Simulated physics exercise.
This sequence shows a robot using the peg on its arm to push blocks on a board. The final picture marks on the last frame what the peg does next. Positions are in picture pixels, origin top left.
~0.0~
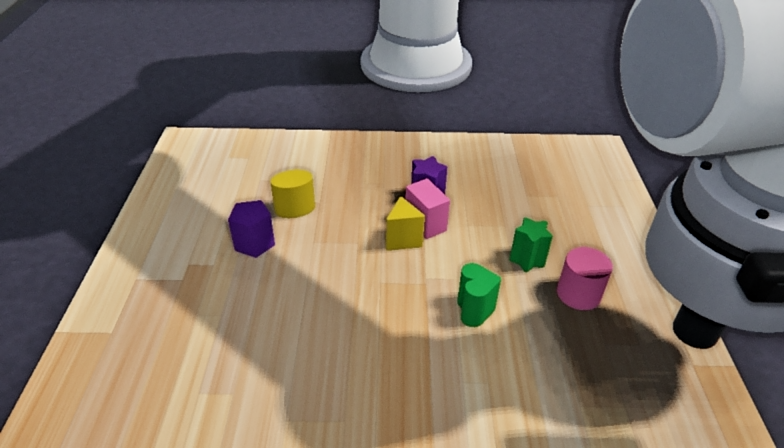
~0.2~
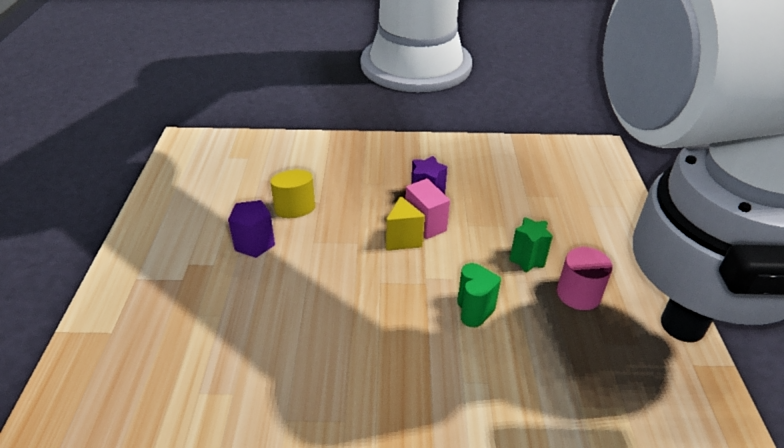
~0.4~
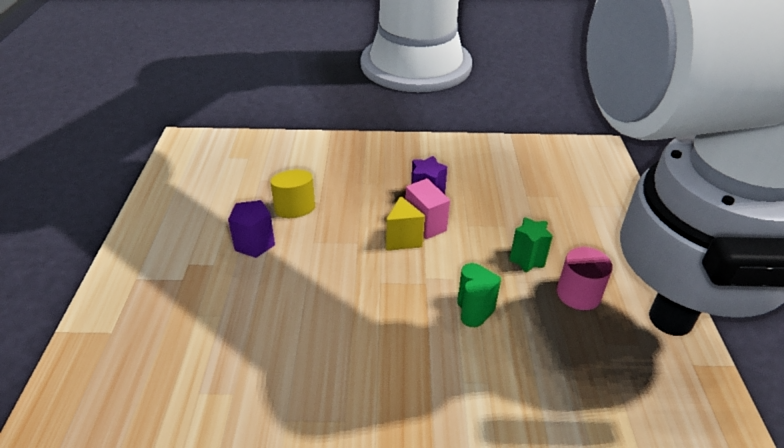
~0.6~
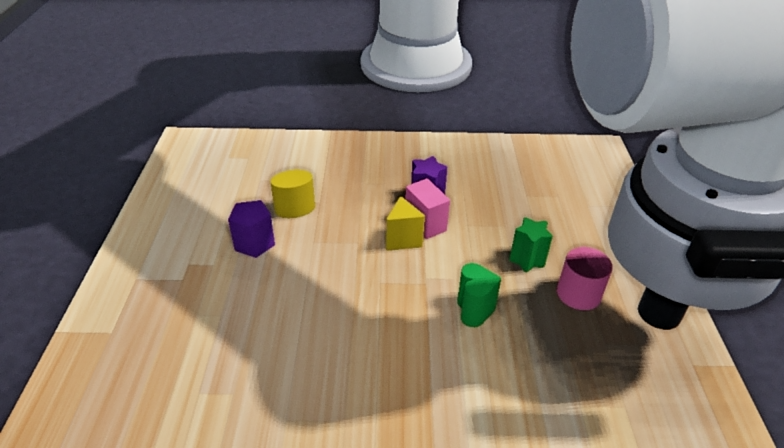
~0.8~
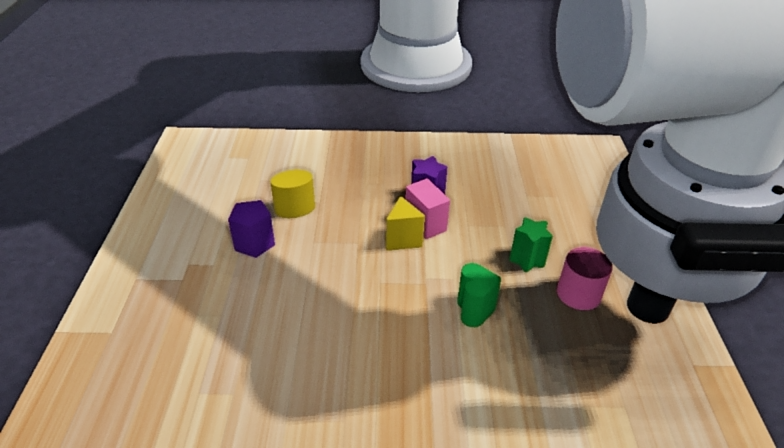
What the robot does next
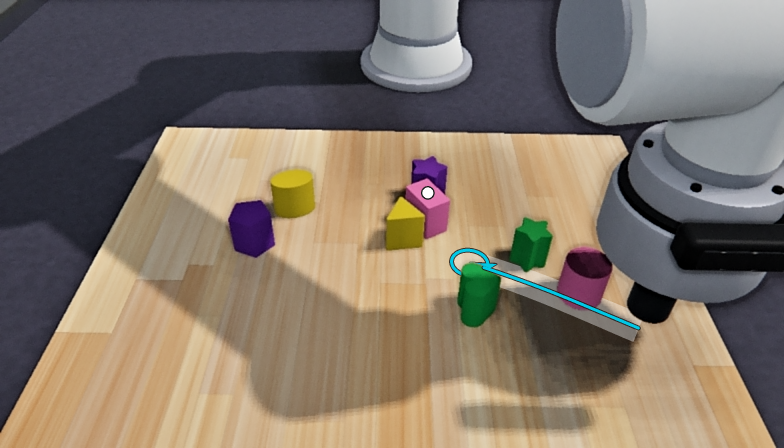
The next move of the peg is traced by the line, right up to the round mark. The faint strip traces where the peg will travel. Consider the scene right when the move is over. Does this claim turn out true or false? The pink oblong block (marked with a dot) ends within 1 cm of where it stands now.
This is true.
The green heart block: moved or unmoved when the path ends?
Left where it is.
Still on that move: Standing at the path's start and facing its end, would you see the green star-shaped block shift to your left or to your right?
The shift is rightward.
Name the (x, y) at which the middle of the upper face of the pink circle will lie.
Top centre: (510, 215).
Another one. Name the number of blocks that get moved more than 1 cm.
Answer: 2.
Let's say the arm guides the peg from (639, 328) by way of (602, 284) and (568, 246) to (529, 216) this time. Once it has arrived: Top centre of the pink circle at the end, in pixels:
I'd guess (560, 243).
Path on the board, from (639, 328) through (551, 292) to (470, 263); the dot is on the pink oblong block.
On the path given first. One third of the way, peg (585, 283); green star-shaped block (531, 225), turned 15° anticlockwise; pink circle (561, 245).
Two thirds of the way, peg (526, 261); green star-shaped block (508, 201); pink circle (525, 222).
At the end, peg (472, 243); pink oblong block in place; green heart block in place; green star-shaped block (505, 194), turned 20° clockwise; pink circle (510, 215).
